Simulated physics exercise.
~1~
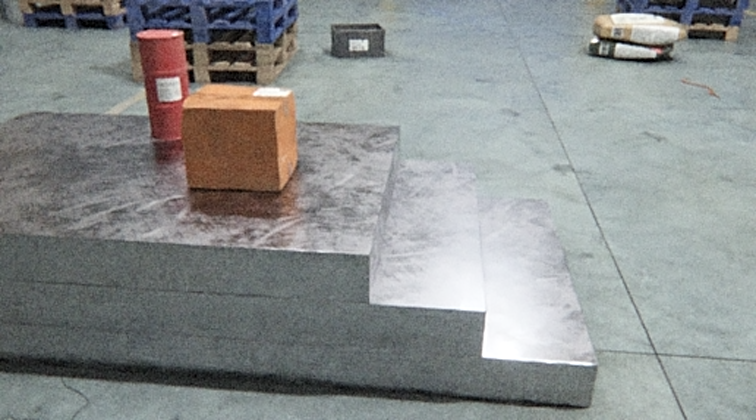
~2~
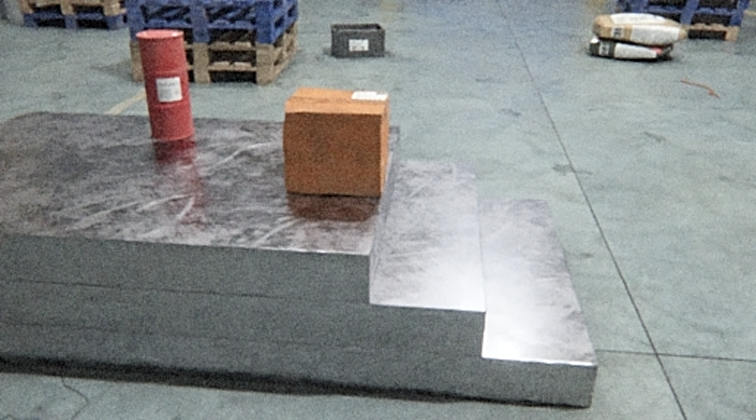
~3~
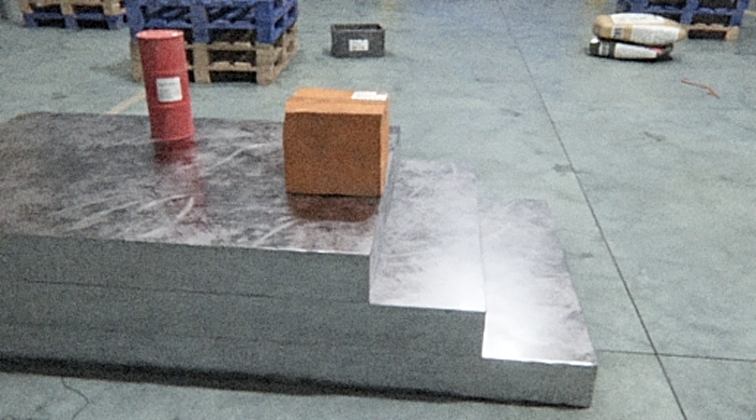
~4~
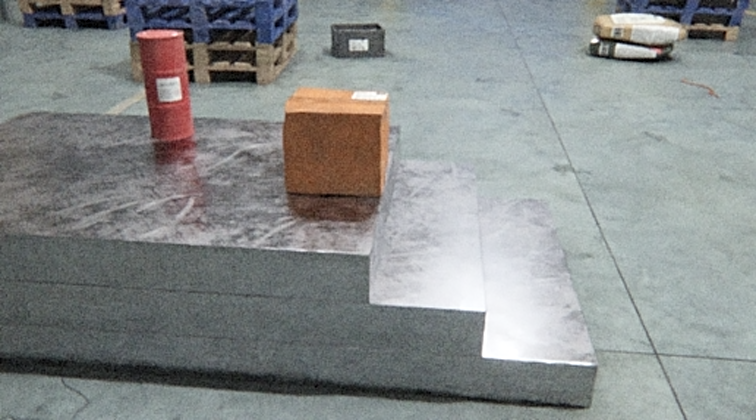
A wide grey platform with a dark, glossy top fills the left and centre of a warehouse floor, seen from slightly above, with steps descending to the right. An orange box sits on the top landing, with a red canister bearing a white label standing behind it to the left. Blue and wooden pallets, a small dark crate and some stacked sacks lie in the background. The box moves right across the landing towards the first step. It stops short near the edge and stays there upright, while the canister remains in its place.
